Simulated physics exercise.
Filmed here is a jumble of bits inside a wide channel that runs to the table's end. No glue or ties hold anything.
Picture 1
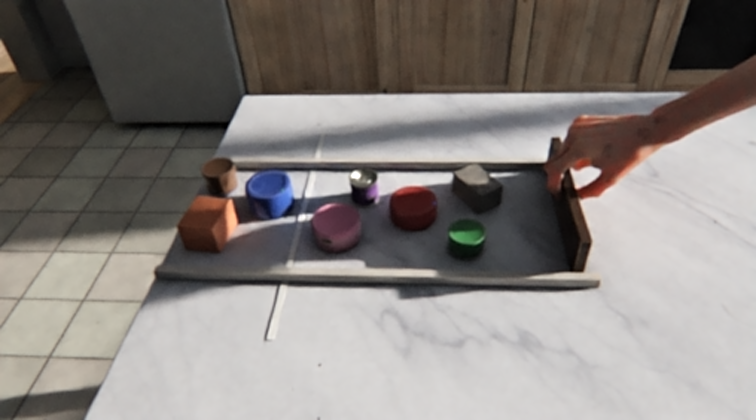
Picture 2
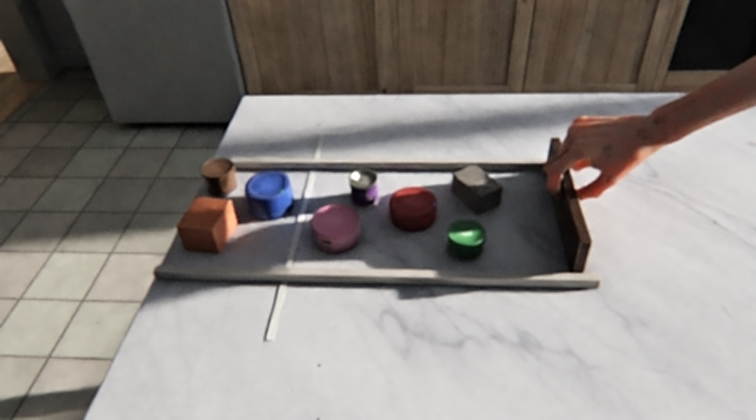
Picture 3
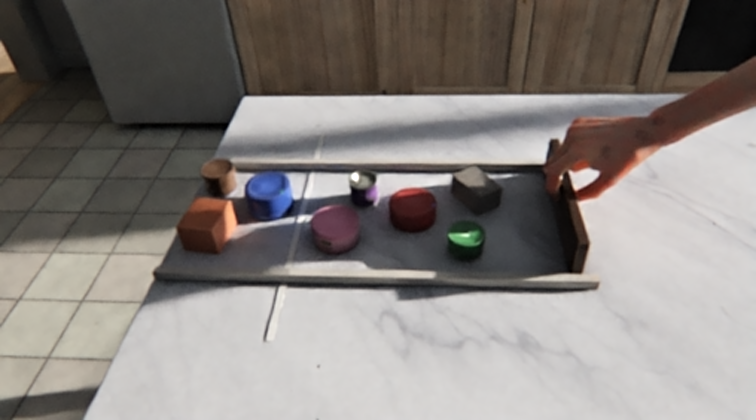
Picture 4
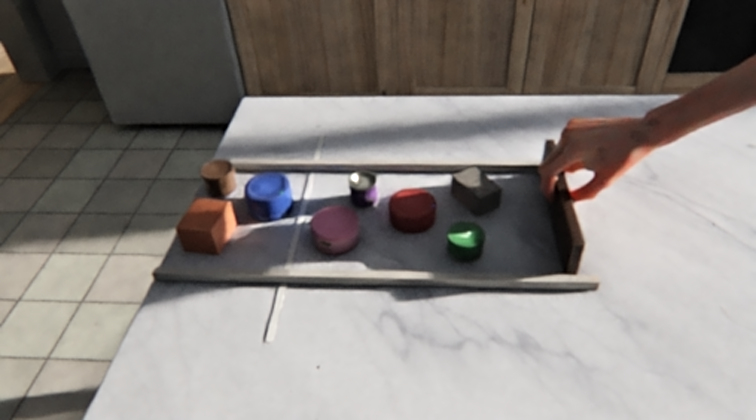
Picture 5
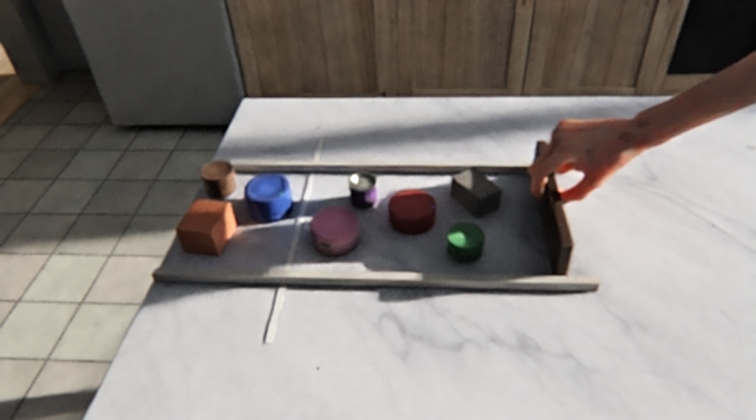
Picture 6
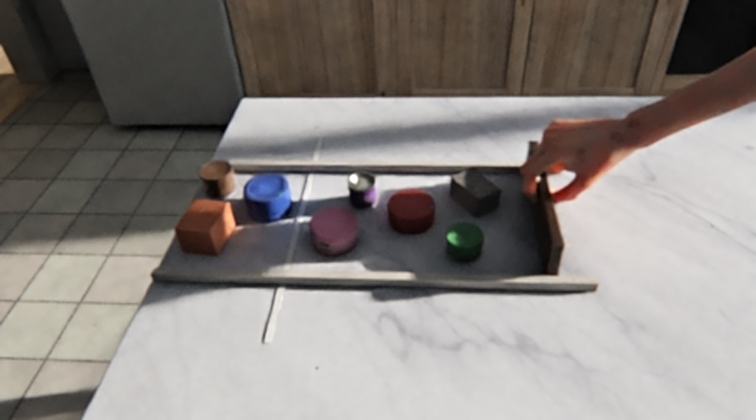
A hand slides the dark board slightly left along the channel while the scattered objects stay put.
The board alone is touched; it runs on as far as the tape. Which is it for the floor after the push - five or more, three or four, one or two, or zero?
The pieces that drop number zero in all.
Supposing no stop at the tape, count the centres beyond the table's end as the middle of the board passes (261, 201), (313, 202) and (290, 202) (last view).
That makes 1, 0, 0.
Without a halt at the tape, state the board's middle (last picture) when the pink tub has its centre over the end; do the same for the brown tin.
The middle sits near (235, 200) for the first and near (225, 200) for the other.
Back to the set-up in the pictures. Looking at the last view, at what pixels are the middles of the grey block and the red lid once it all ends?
Listed as asked: First (292, 185), and then (275, 215).
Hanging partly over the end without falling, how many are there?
Overhang count: 0.
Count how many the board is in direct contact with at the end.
Looks like 3 of them, all told.
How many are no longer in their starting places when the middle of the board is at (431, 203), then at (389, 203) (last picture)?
The counts are 3 and 5.
A little later, none off yet; brown tin at rest near (218, 180); orange block at rest near (206, 227); blue lid at rest near (268, 198).
When it is over, the number that fall off is zero.
